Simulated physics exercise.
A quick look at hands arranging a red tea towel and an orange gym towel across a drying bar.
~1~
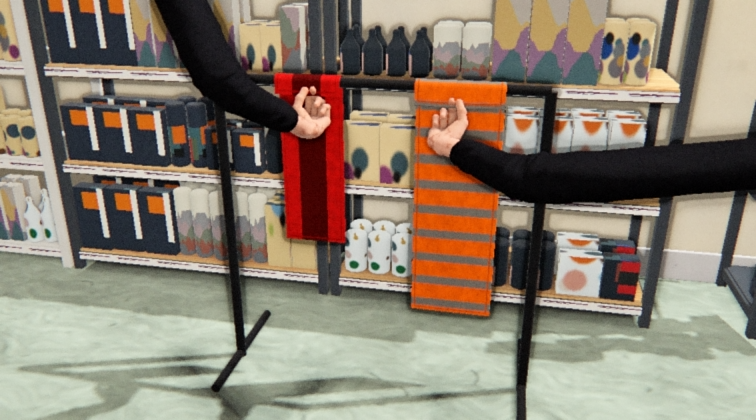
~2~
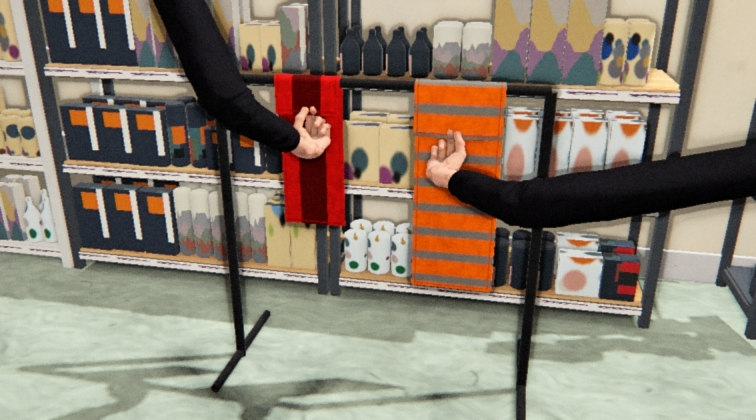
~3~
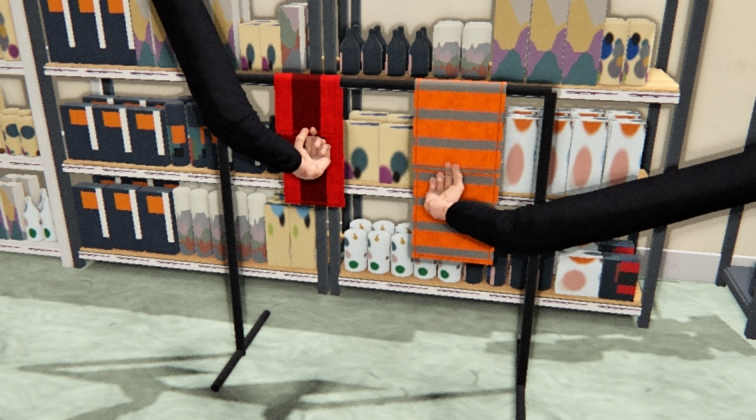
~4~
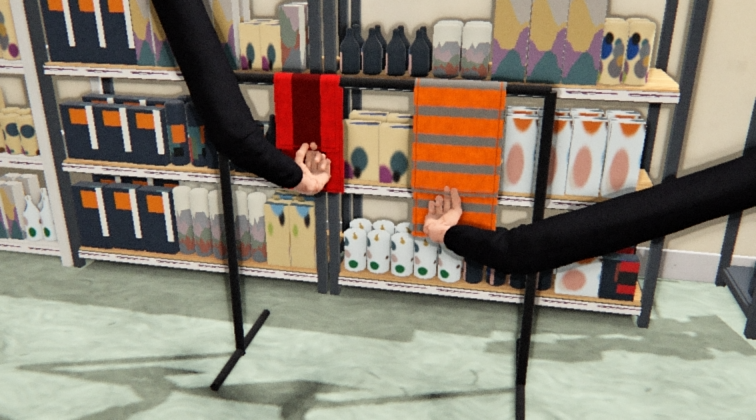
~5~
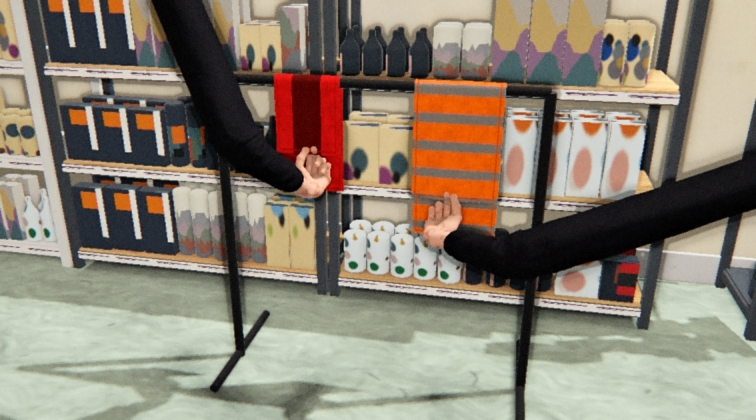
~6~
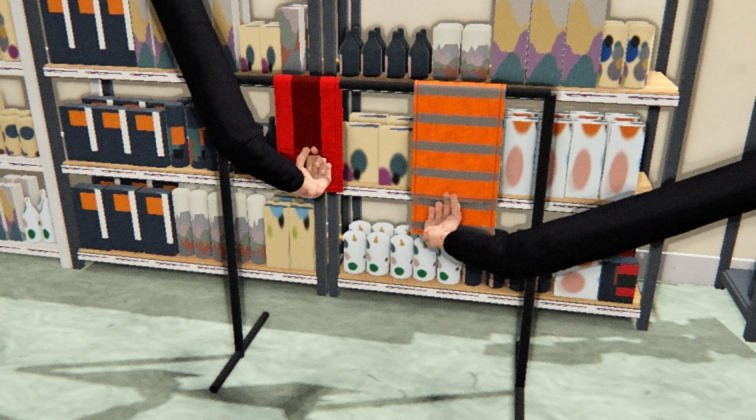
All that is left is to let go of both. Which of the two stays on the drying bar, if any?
The red tea towel keeps its place and the orange gym towel stays on.
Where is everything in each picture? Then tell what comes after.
The first frame shows tea towel front hem (323, 92), back hem (330, 237); gym towel front hem (430, 101), back hem (424, 305).
The second frame shows tea towel front hem (323, 111); gym towel front hem (428, 132).
The third frame shows tea towel front hem (323, 132); gym towel front hem (427, 165).
The fourth frame shows tea towel front hem (323, 147); gym towel front hem (426, 188).
The fifth frame shows tea towel front hem (324, 151); gym towel front hem (426, 194).
The sixth frame shows tea towel front hem (324, 151), back hem (328, 187), front over half the back; gym towel front hem (426, 194), back hem (426, 230), front over half the back.
Then, 0.78 s past the final frame, tea towel unmoved; gym towel unmoved.
When it is over, tea towel unmoved; gym towel unmoved. The red tea towel stays on and the orange gym towel hangs there.
